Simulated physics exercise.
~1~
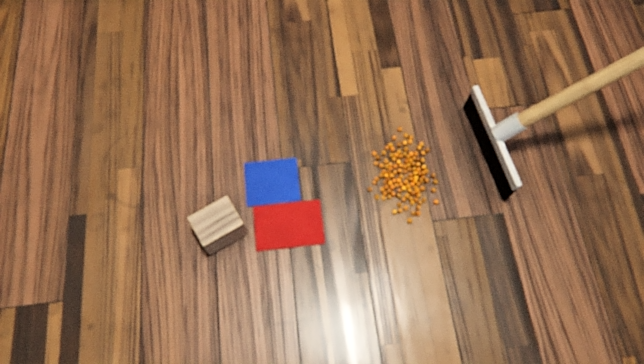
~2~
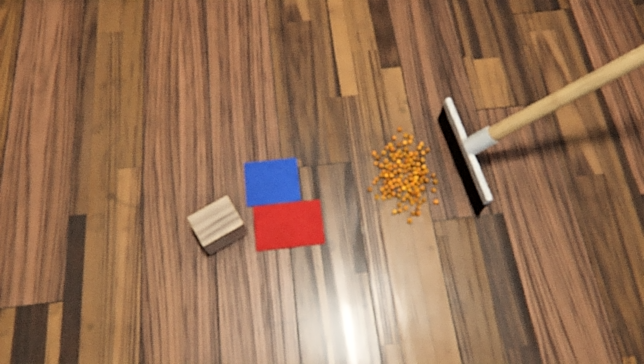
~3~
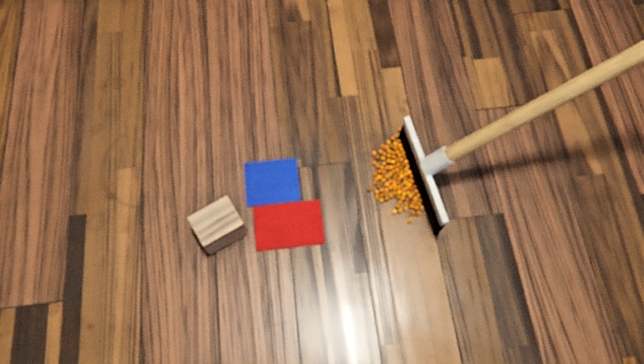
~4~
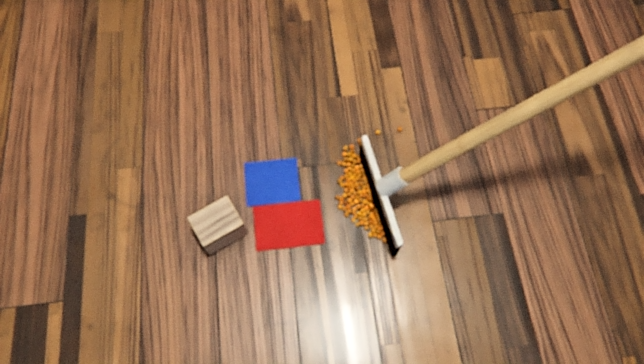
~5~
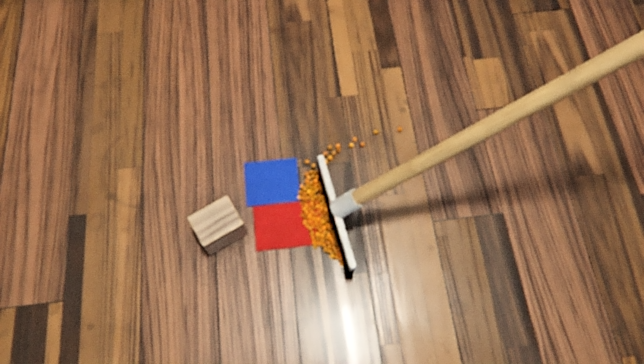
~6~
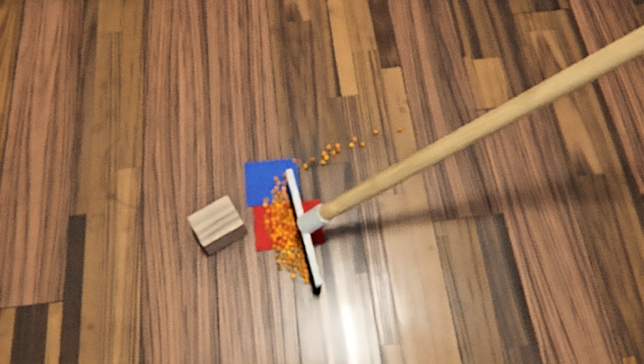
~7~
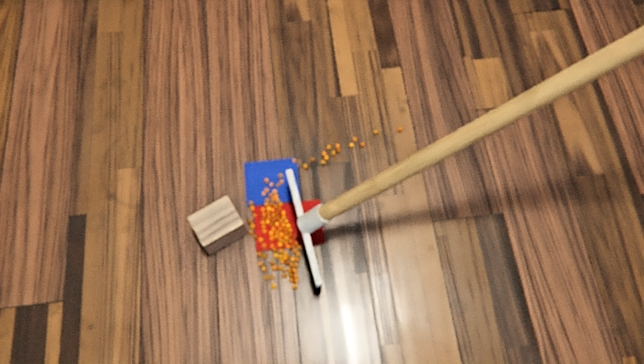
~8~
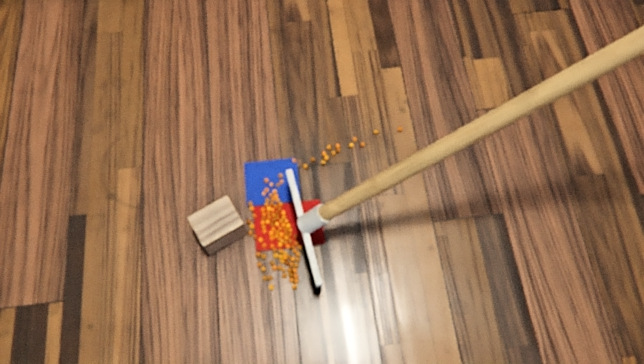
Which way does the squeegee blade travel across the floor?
The blade travels to the left, pushing the kernels ahead of it toward the mats.
